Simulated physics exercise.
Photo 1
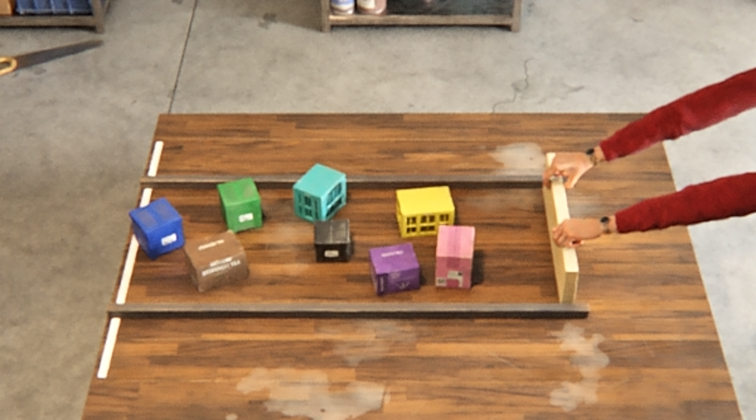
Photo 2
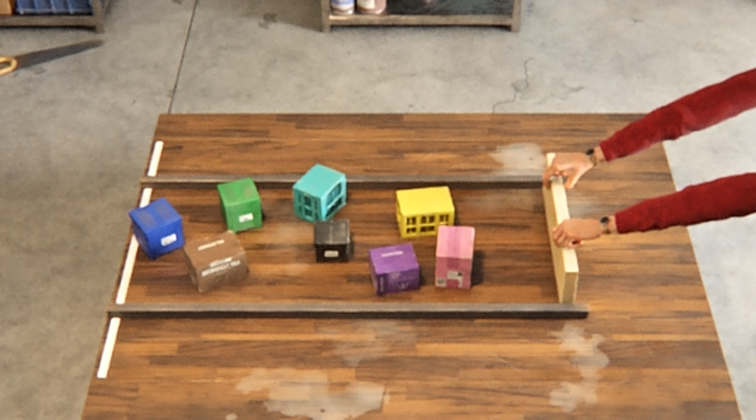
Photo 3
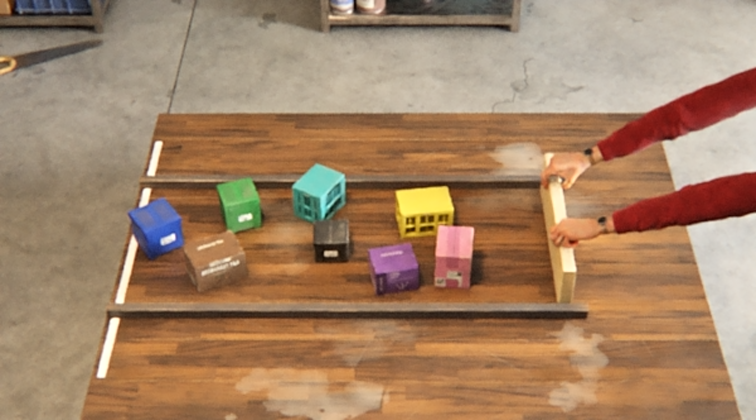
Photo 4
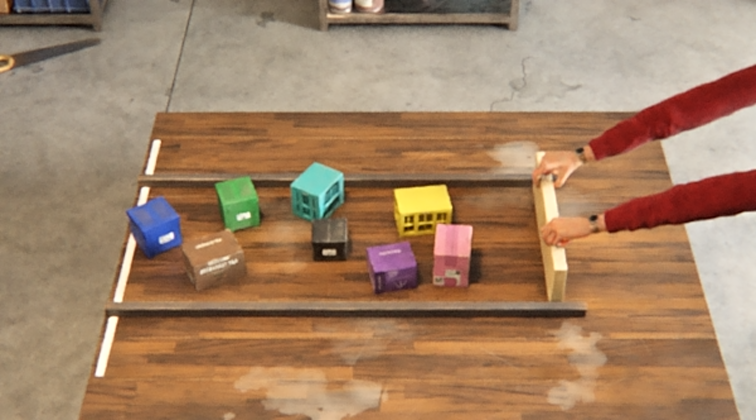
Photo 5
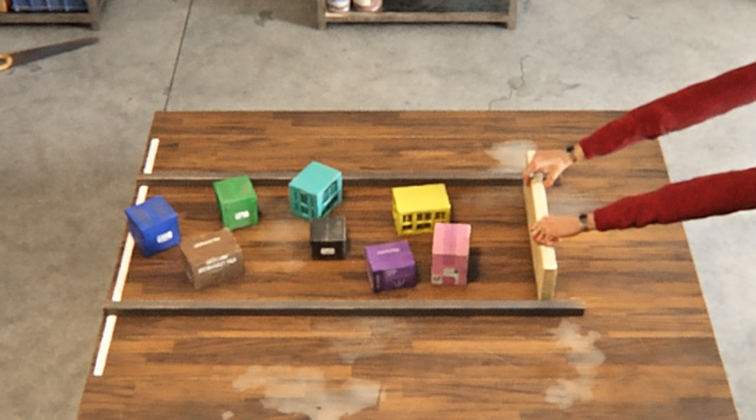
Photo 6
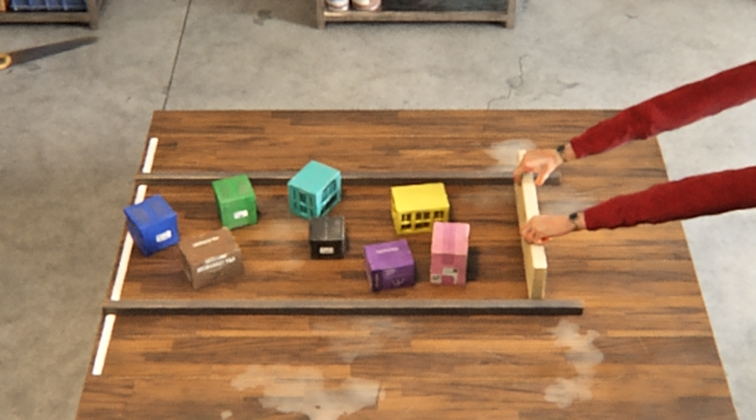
Two hands in red sleeves sliding a wooden plank slightly left between dark rails, toward colourful boxes that stay in place.
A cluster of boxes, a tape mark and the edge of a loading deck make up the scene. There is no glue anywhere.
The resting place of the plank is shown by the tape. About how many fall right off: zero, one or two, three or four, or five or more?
I reckon the ones pushed off reach five at the very least.
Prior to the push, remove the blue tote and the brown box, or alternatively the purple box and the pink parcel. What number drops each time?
That gives 6 in the first case, then 6 in the second.
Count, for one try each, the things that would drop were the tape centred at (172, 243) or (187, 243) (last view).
Try 1: 5; try 2: 4.
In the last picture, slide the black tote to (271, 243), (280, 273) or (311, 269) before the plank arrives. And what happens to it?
In turn it goes off the edge; goes off the edge; goes off the edge.
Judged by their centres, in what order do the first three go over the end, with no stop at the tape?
Sequence: Blue tote, then brown box, then green tote.
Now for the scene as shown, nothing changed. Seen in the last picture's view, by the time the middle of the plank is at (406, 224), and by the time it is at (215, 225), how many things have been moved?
The number moved is 3 and then 8.
A little later, none off yet; blue tote at rest near (152, 226); brown box at rest near (210, 258); green tote at rest near (235, 203).
Next, none off yet; blue tote at rest near (152, 226); brown box shifted a little near (193, 256); green tote shifted about its own width near (209, 209).
Later still, none off yet; blue tote tilted well over near (90, 250); brown box tilted well over near (89, 273); green tote shifted well along near (134, 213).
When it is over, the number that fall off is five or more; down, pink parcel, yellow crate, purple box, black tote, turquoise crate, green tote, brown box and blue tote.
